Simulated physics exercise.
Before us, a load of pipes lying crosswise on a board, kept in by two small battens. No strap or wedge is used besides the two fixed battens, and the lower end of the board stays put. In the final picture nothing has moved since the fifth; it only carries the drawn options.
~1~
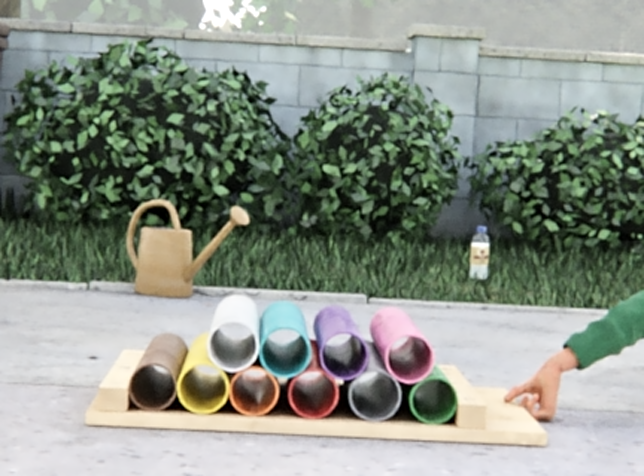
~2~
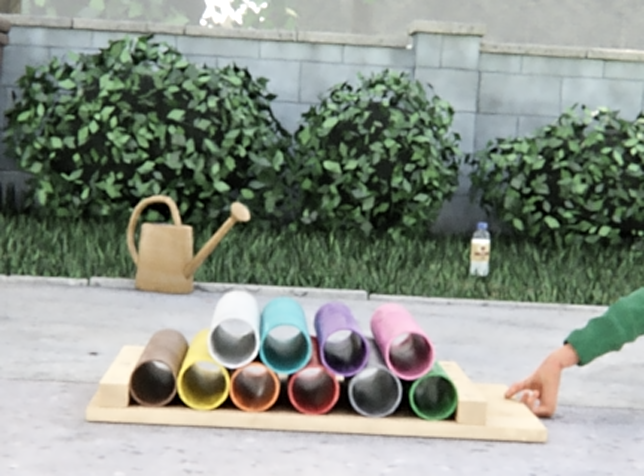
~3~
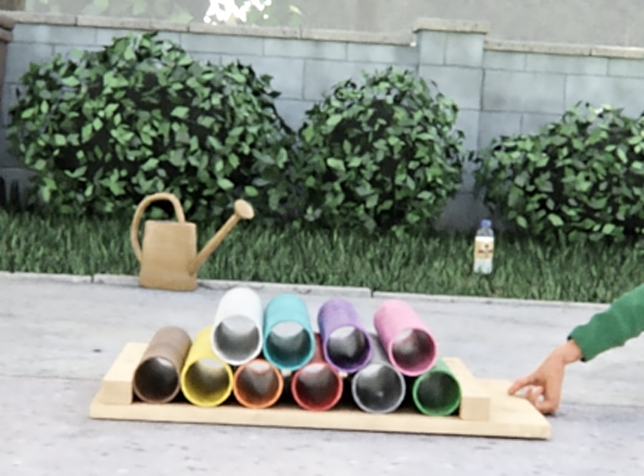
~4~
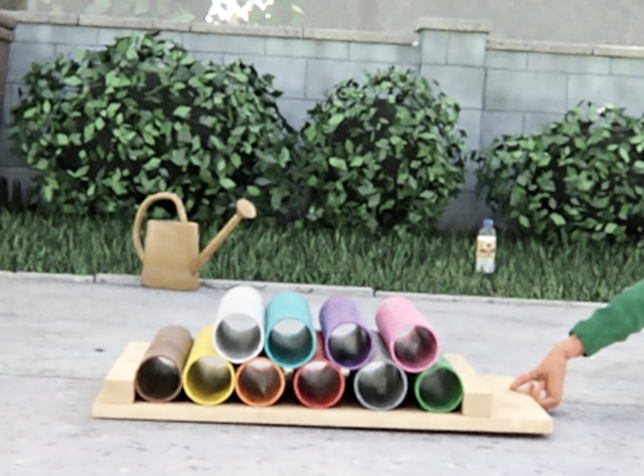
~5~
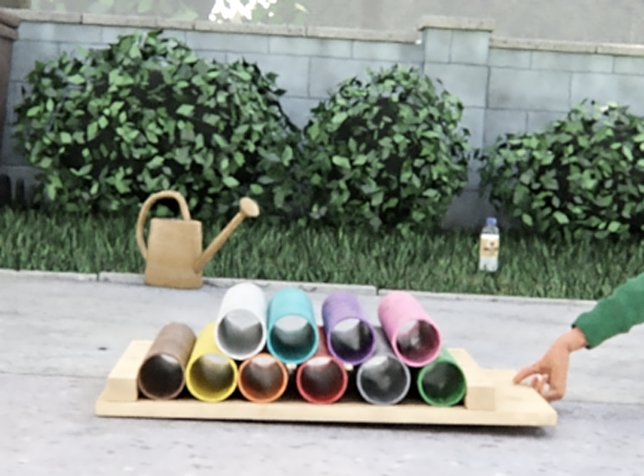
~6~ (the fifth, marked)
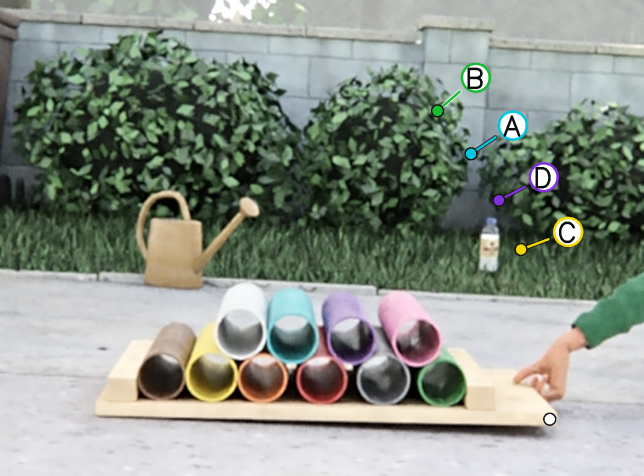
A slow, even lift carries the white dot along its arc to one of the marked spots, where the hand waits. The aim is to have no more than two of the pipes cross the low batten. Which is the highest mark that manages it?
Up to C.
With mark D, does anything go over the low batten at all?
Yes, at D.
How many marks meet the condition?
One of them.
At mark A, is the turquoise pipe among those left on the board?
The turquoise pipe: No.
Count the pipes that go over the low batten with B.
At B the number is four.
On the copy, A at (471, 154); B at (437, 111); C at (521, 249); D at (499, 200); the white dot at (550, 419).
On C. First, board at 16°.
Then, board at 24°.
Finally, board at 24°, one over the low batten (white).
By contrast, A four over the low batten (turquoise, pink, purple, white); B four over the low batten (turquoise, pink, purple, white); D three over the low batten (turquoise, purple, white).
